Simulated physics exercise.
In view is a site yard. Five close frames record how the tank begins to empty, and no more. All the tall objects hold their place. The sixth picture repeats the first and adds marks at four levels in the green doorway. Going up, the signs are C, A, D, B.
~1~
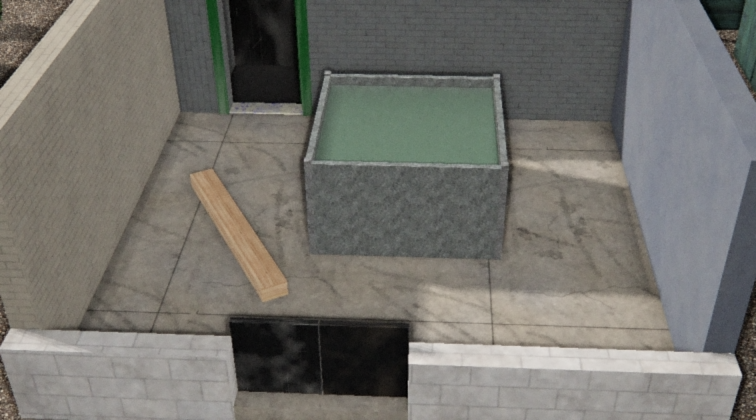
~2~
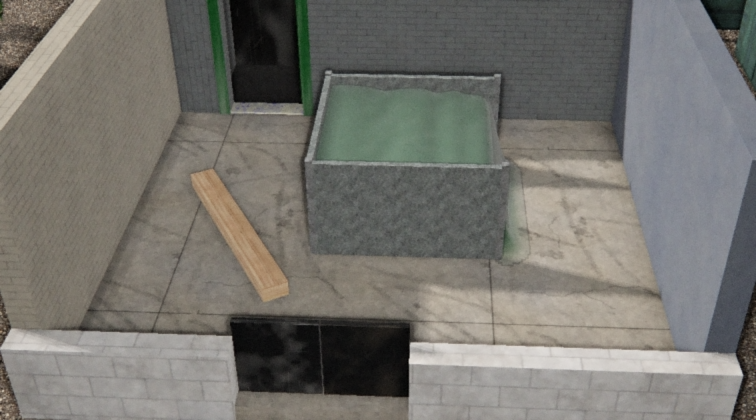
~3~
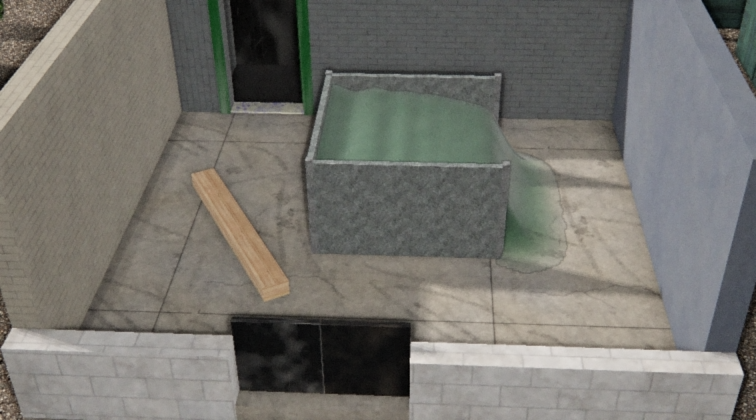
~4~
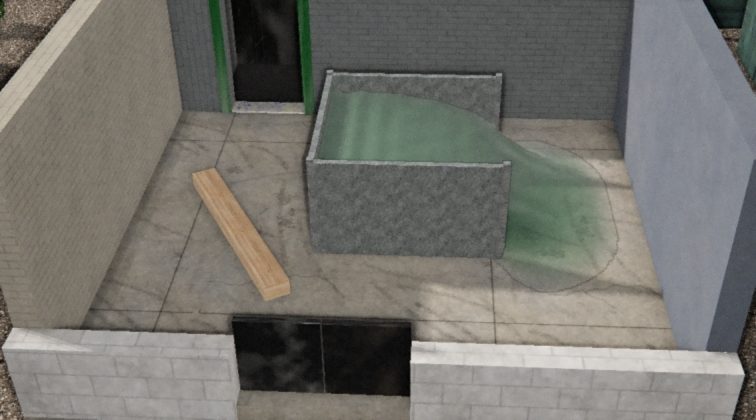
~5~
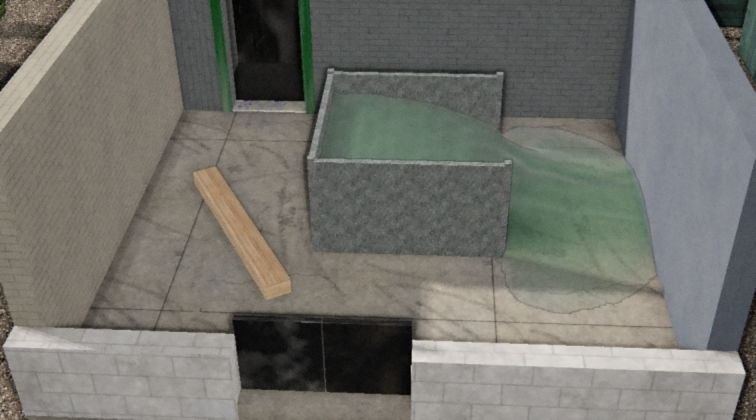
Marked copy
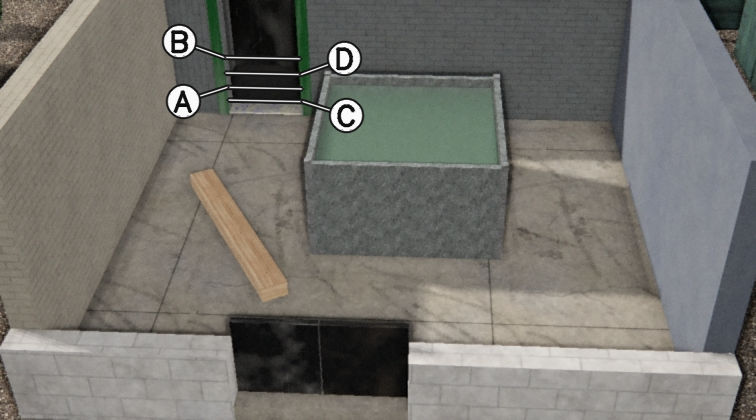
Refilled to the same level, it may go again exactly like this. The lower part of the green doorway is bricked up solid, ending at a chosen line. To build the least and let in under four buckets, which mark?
Choose C.
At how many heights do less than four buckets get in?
All of them.
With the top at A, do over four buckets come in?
No, that is safe.
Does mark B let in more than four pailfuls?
No, that is safe.
On the marked copy, A at (264, 88); B at (261, 58); C at (265, 100); D at (263, 73); from the bottom up C, A, D, B.
With A, nothing gets over.
With B, nothing gets over.
With C, a bucket or two gets in.
With D, nothing gets over.
